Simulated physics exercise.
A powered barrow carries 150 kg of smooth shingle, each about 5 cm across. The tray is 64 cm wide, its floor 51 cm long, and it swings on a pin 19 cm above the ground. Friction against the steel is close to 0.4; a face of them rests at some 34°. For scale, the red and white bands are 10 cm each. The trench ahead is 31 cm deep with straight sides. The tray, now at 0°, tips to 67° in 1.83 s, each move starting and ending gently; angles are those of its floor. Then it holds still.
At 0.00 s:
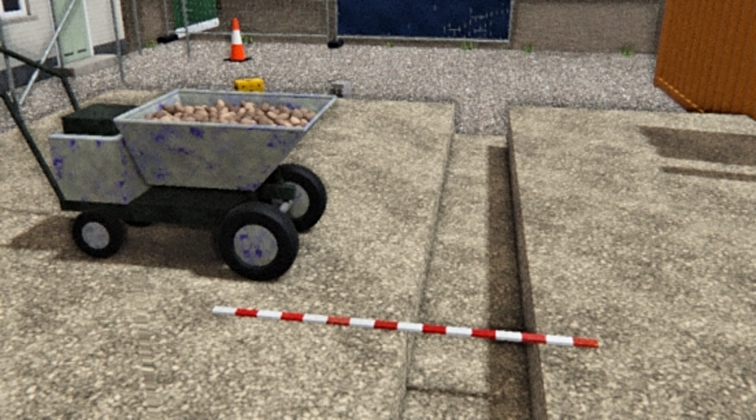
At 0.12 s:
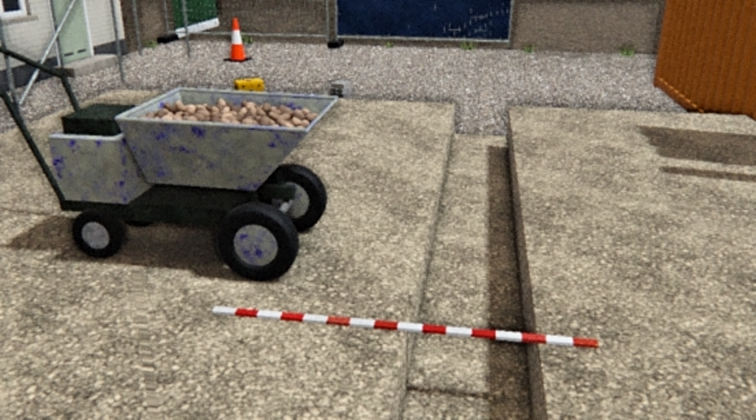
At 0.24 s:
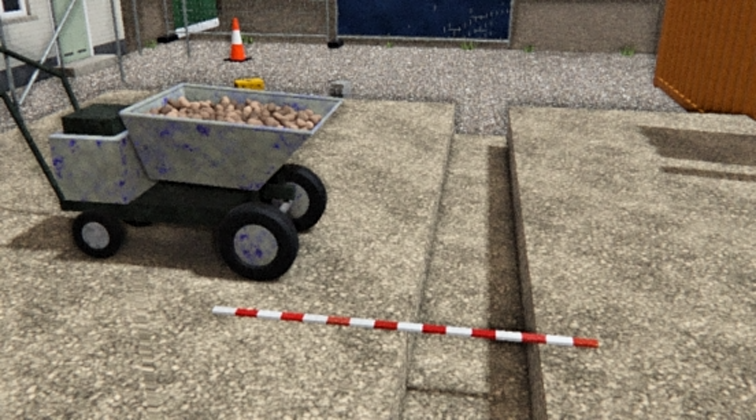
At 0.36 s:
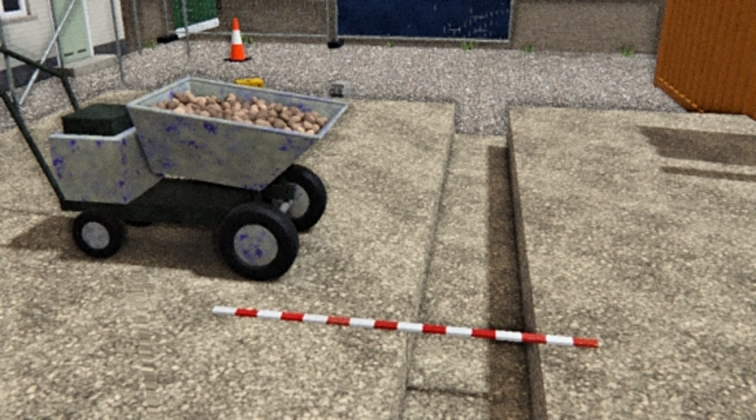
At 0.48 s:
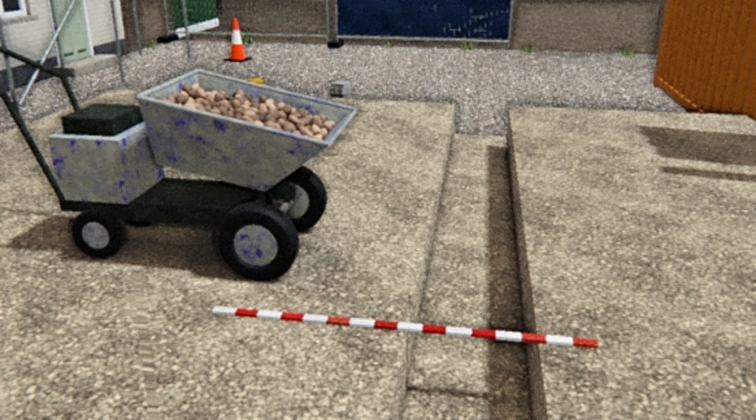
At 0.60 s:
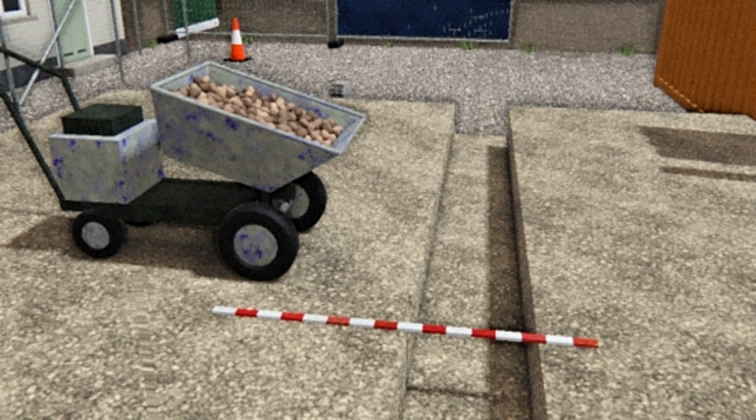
A powered barrow with a grey, purple-flecked metal tray of brown stones stands at left on a pebbly concrete yard, seen from slightly above and to one side. A red and white banded pole lies across a narrow straight trench at centre, with an orange cone behind and an orange container at upper right. The tray tilts slowly, then faster, its rear rising and its lip dipping rightward, while the wheels and view stay still.
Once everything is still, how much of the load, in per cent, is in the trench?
Some 97 per cent of it.
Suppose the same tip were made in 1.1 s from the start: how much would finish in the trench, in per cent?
It would be near 100 per cent.
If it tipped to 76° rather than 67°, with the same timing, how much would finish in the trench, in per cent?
Then about 90 per cent.
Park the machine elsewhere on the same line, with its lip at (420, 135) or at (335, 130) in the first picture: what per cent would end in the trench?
First some 55, then 100 per cent.
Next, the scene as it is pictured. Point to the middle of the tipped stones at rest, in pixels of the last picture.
Around (468, 310).
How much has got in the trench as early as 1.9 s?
About 50 per cent by then.
After 1.4 s the floor is at 56°; 99 % in the tray, 1 % short of the trench; the foremost stones are at (405, 219).
After 1.9 s the floor is at 67°; 42 % in the tray, 8 % short of the trench, 50 % in the trench; the foremost stones are at (521, 324).
After 2.3 s the floor is at 67°; 17 % in the tray, 7 % short of the trench, 76 % in the trench; the foremost stones are at (522, 322).
After 4.2 s the floor is at 67°; 0 % in the tray, 3 % short of the trench, 97 % in the trench; the foremost stones are at (520, 303).
